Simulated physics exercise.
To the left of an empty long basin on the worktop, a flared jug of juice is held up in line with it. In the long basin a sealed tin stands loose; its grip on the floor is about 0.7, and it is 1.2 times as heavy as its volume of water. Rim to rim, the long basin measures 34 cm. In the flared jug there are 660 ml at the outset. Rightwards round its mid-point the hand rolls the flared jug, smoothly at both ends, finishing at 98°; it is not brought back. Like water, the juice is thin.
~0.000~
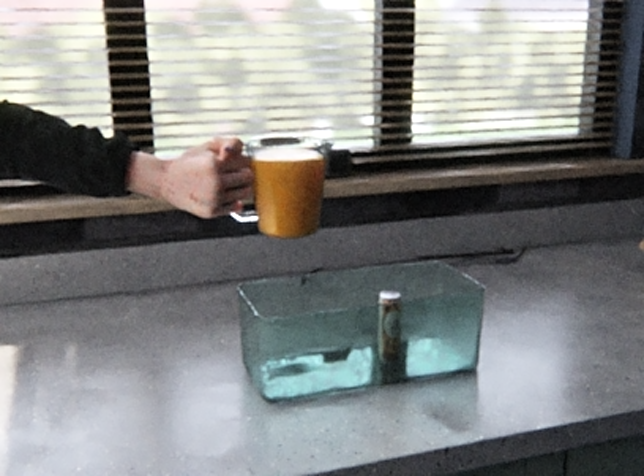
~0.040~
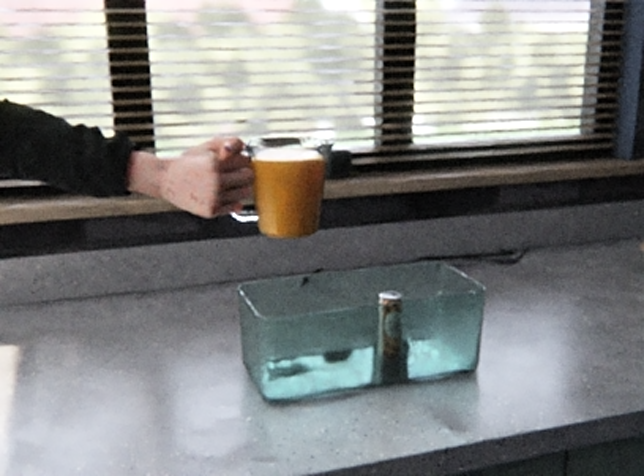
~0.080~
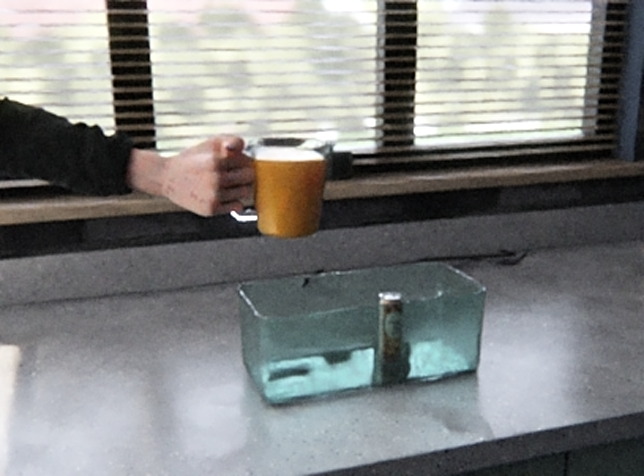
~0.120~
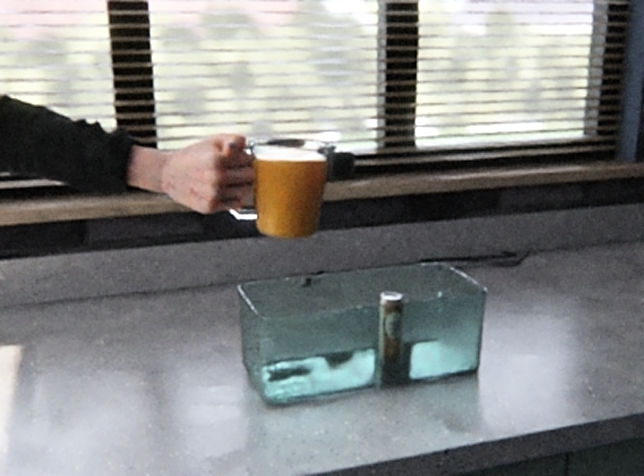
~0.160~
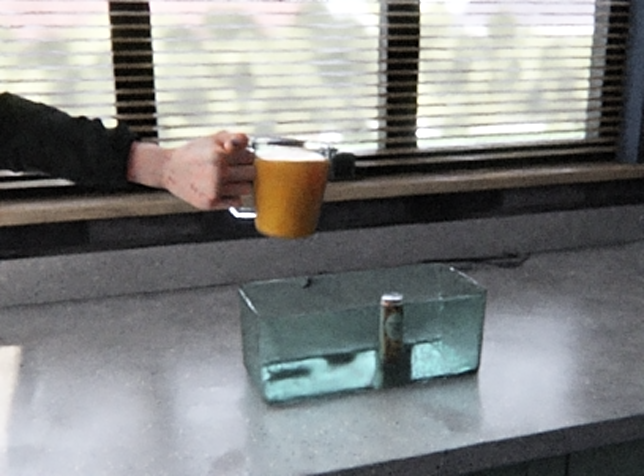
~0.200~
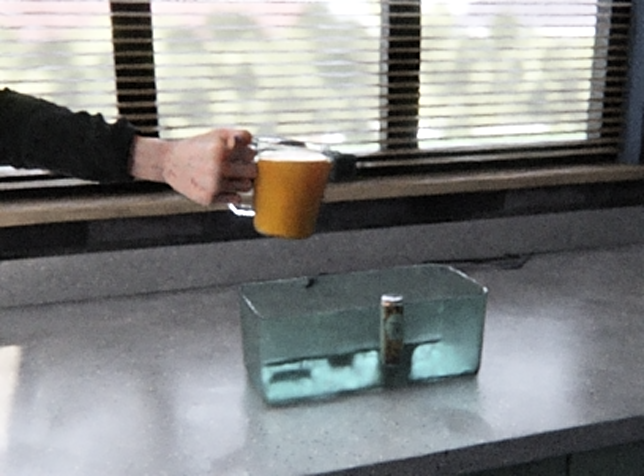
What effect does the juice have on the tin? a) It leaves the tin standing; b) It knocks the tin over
b, it knocks the tin over.
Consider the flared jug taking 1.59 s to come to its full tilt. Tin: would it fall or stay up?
With that tilt, the tin stays on its base.
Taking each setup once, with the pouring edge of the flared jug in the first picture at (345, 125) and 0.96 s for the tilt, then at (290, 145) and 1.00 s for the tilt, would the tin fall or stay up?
In the first try it remains standing; in the second it remains standing.
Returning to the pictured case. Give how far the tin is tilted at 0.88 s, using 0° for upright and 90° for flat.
Tilt: Around 0°.
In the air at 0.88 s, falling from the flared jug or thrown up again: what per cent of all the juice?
I'd say some 24 per cent is in the air.
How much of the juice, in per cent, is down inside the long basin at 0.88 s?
Around 44 in a hundred.
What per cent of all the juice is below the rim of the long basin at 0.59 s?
Around 2%.
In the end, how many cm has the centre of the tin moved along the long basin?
Shift of tin centre: Approx. 6.5 cm.
By 0.59 s the tilt is 63° and 81 per cent is still to pour; the tin stands where it began.
By 0.88 s the tilt is 94° and 32 per cent is still to pour; the tin stands where it began.
By 1.17 s the tilt is 98° and 3 per cent is still to pour; the tin leans 33°.
By 1.50 s the tilt is 98° and 0 per cent is still to pour; the tin lies on its side.
At rest the tin lies on its side.
